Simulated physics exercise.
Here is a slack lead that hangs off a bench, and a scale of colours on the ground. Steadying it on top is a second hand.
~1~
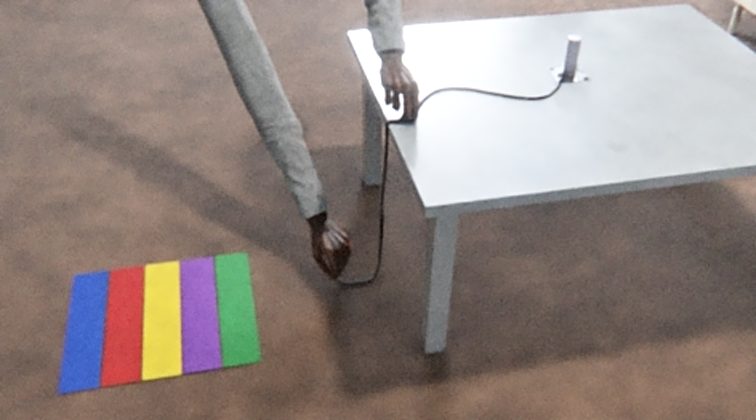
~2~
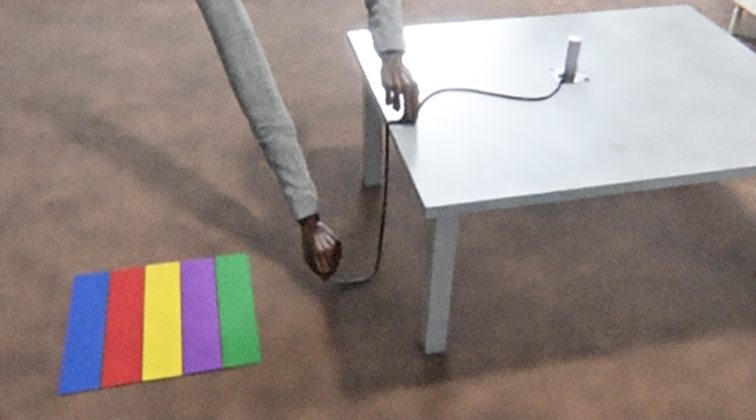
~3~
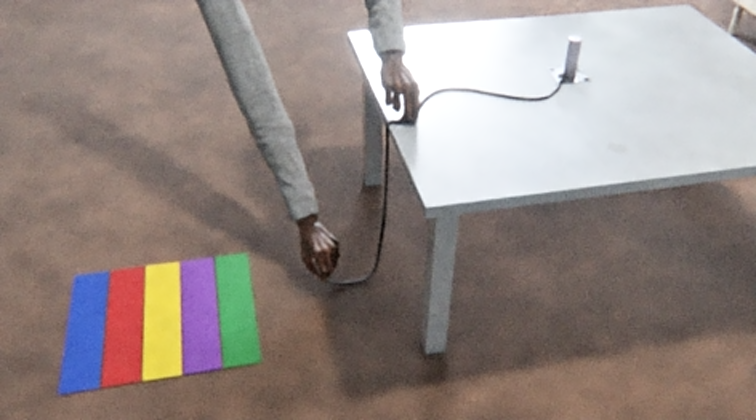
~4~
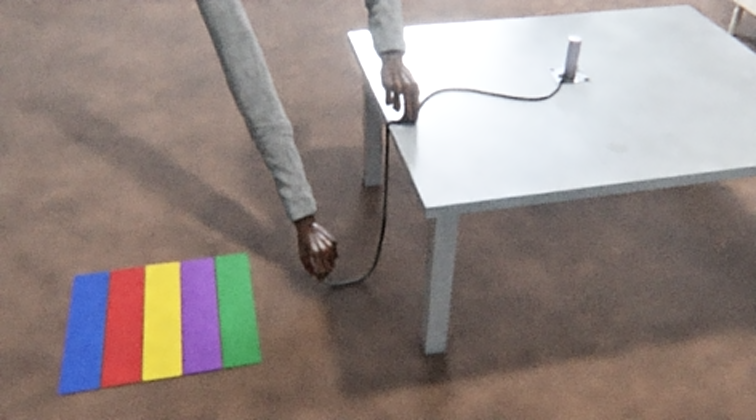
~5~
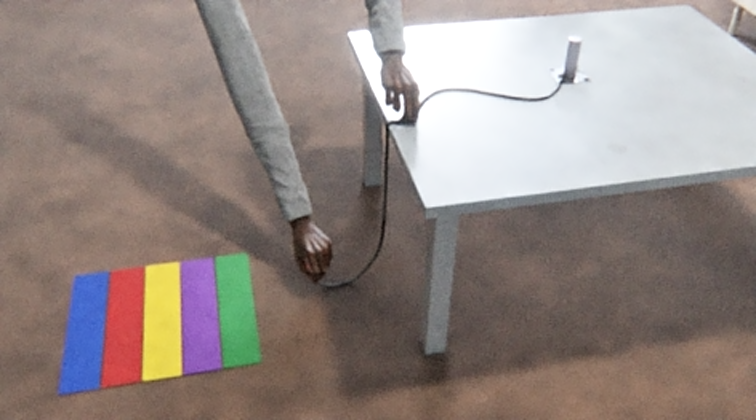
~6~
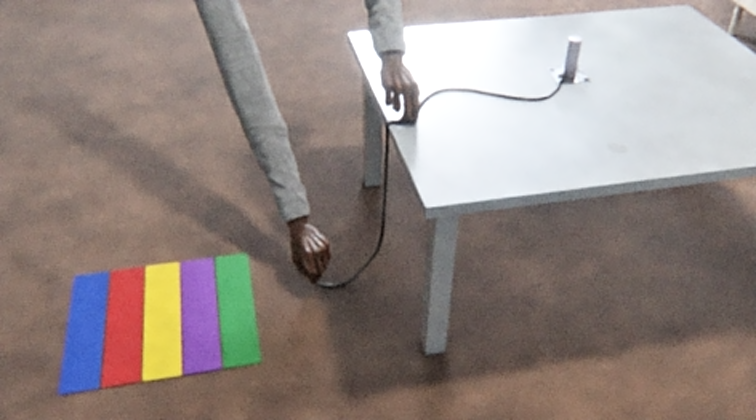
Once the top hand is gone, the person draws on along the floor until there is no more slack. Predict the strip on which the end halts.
The yellow strip.
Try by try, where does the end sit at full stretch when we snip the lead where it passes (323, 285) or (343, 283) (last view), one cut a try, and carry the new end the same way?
Roughly (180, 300), then roughly (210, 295).
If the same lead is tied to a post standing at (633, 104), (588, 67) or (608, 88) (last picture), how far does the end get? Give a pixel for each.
The spots are near (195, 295), (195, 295) and (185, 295).
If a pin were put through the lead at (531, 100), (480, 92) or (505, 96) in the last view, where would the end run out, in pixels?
They end up at (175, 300), (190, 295) and (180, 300).
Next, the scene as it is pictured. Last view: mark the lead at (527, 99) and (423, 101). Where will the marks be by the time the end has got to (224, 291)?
They go to (497, 87) and to (392, 110).
Soon after, end near (224, 291); over green.
Then, end near (179, 298); over purple.
At full stretch, end near (153, 301); over yellow. The yellow one.
